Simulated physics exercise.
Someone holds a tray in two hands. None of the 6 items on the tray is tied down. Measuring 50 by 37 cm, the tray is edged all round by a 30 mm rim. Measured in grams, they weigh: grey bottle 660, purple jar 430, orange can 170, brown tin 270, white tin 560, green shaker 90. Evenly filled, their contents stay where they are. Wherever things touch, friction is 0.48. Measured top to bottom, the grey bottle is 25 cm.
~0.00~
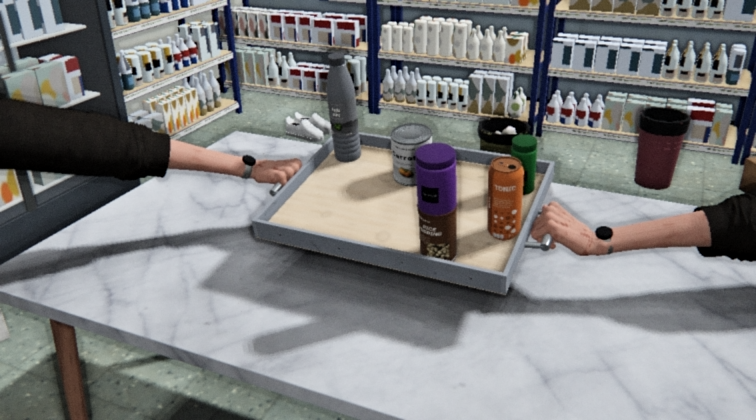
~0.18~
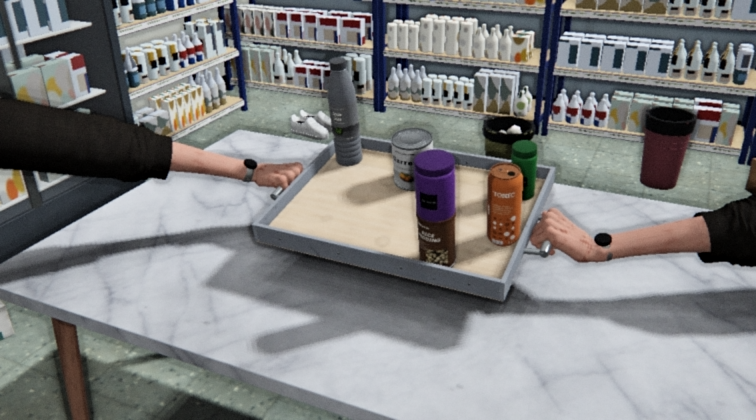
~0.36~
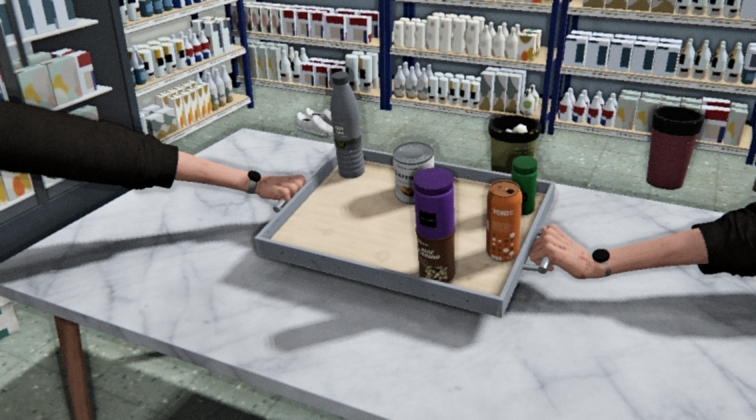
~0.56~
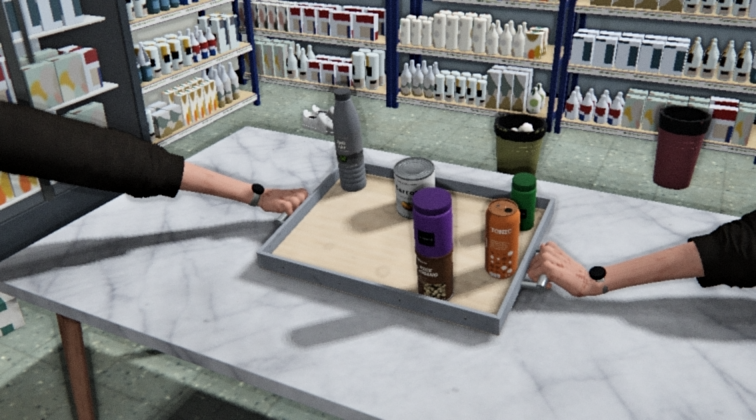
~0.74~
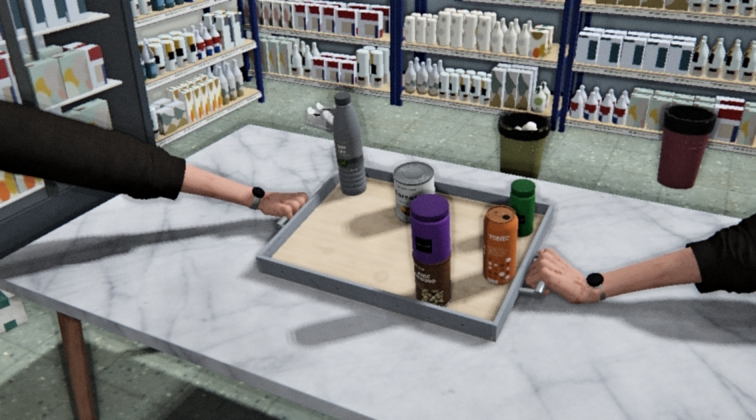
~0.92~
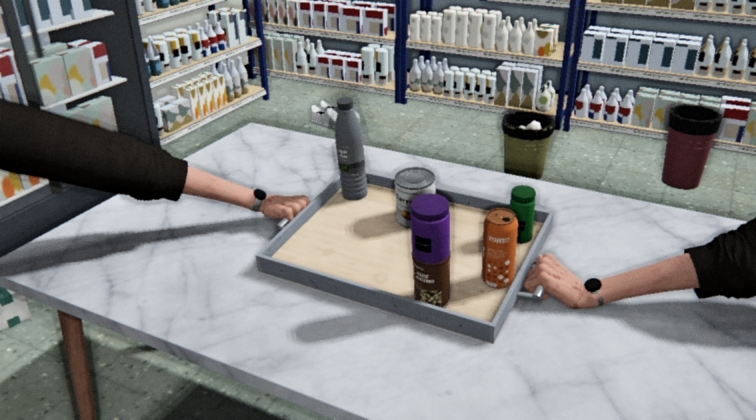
Two hands lowering a grey-rimmed tray of containers onto a marble table, near edge first, then easing its tilt flatter.
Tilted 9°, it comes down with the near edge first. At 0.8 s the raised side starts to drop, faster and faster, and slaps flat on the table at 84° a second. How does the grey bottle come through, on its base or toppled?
It will overturn.
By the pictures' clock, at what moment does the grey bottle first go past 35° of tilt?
That first happens close to 1.6 seconds.
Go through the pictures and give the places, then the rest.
Near edge 9 cm above the table; grey bottle (342, 108); purple jar (436, 179), in the first frame.
Near edge 8 cm above the table; brown tin (437, 236); white tin (413, 159), in the second frame.
Near edge 5 cm above the table; green shaker (524, 186); purple jar (434, 203), in the third frame.
Near edge 1 cm above the table; orange can (502, 240); brown tin (435, 269), in the fourth frame.
Near edge on the table, tray at 9°; white tin (415, 193); green shaker (522, 208), in the fifth frame.
Near edge on the table, tray at 6°; grey bottle (350, 149); purple jar (430, 229), in the sixth frame.
After 1.12 s, tray flat on the table; grey bottle tipped 9° from how it sat near (359, 155); purple jar tipped 6° from how it sat; brown tin tipped 6° from how it sat.
After 1.52 s, tray flat on the table; grey bottle tipped 24° from how it sat near (366, 151).
After 1.82 s, tray flat on the table; grey bottle now off the tray.
At rest (2.3 s), off the tray and tipped over, grey bottle; the other 5 in place, give or take 5 cm. In the last view, grey bottle near (380, 171).
